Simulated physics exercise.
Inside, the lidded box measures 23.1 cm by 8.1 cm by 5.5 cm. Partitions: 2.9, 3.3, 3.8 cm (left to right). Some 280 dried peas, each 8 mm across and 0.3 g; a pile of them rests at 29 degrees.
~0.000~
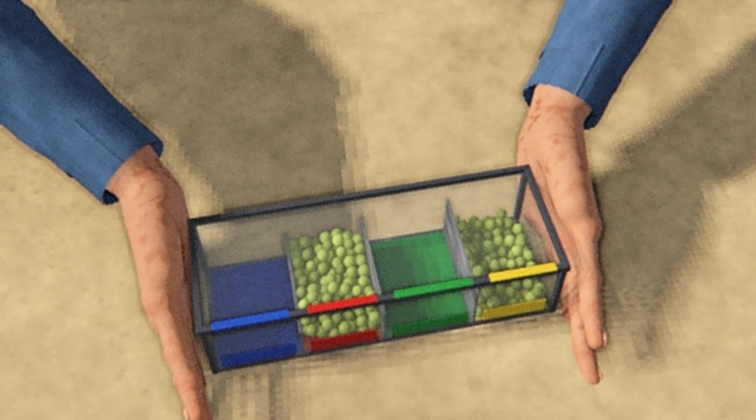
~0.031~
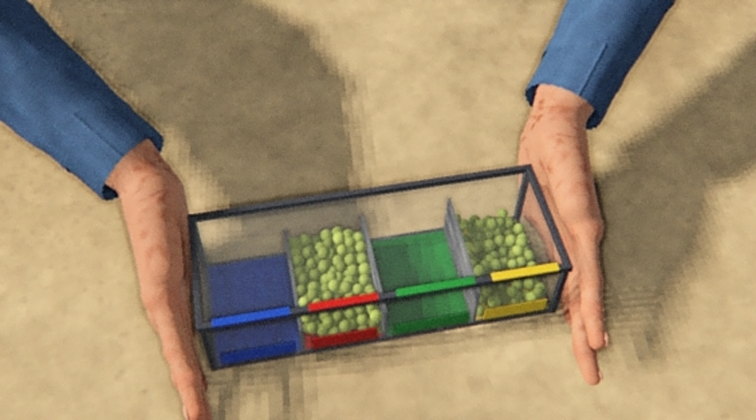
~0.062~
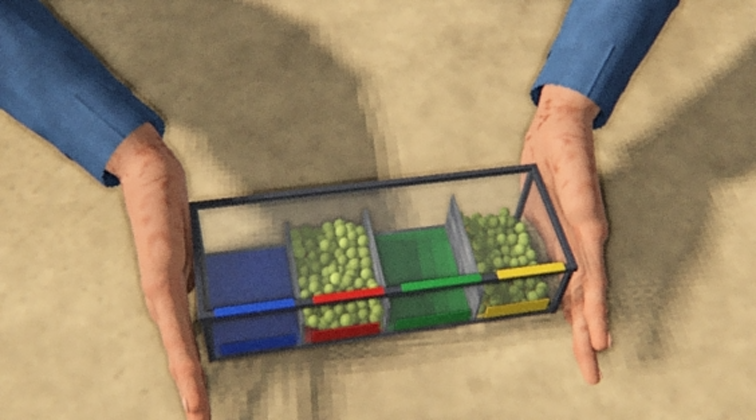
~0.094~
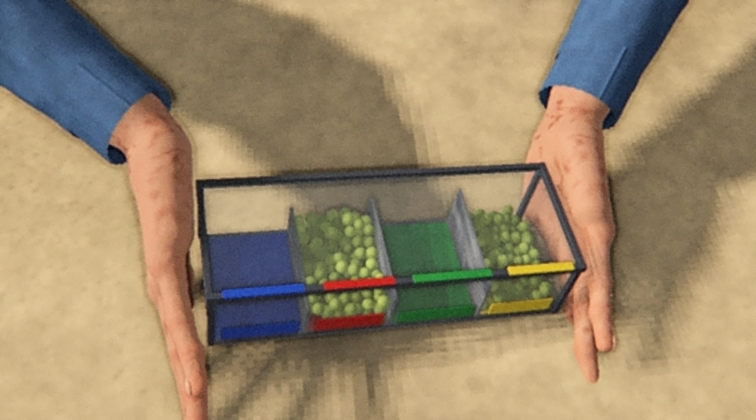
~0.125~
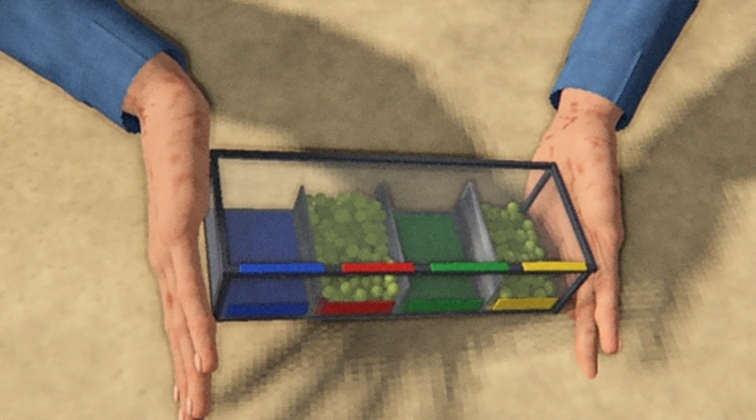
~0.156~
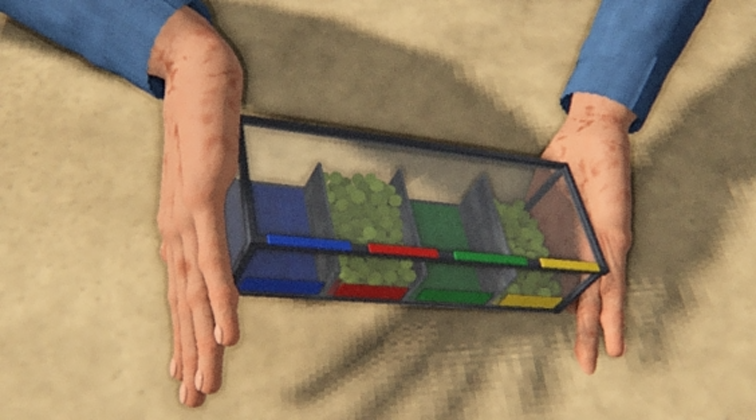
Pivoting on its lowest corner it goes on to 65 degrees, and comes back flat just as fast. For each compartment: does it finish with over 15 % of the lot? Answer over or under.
Red: Over, blue: Under, green: Over, yellow: Over.
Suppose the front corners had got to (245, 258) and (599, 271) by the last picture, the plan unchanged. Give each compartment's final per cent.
Red 35, blue 0, green 20, yellow 45.
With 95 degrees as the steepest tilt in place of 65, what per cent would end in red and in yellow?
Red 15, yellow 65.
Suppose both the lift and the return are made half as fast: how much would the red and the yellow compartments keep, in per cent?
Red 45, yellow 45.
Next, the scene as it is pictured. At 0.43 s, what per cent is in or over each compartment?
Red 45; blue 0; green 15; yellow 40.
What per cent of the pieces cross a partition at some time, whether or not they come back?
Roughly 30 per cent.
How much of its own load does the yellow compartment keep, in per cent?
About 100 per cent.
After 0.43 s, tilt 62 degrees; red 45 %, green 15 %, yellow 40 %.
Then, at 0.61 s, tilt 22 degrees; red 30 %, green 20 %, yellow 45 %.
After 0.91 s, tilt 0 degrees; red 30 %, green 20 %, yellow 45 %.
At rest (1.2 s), red 30 %, blue 0 %, green 20 %, yellow 45 %.
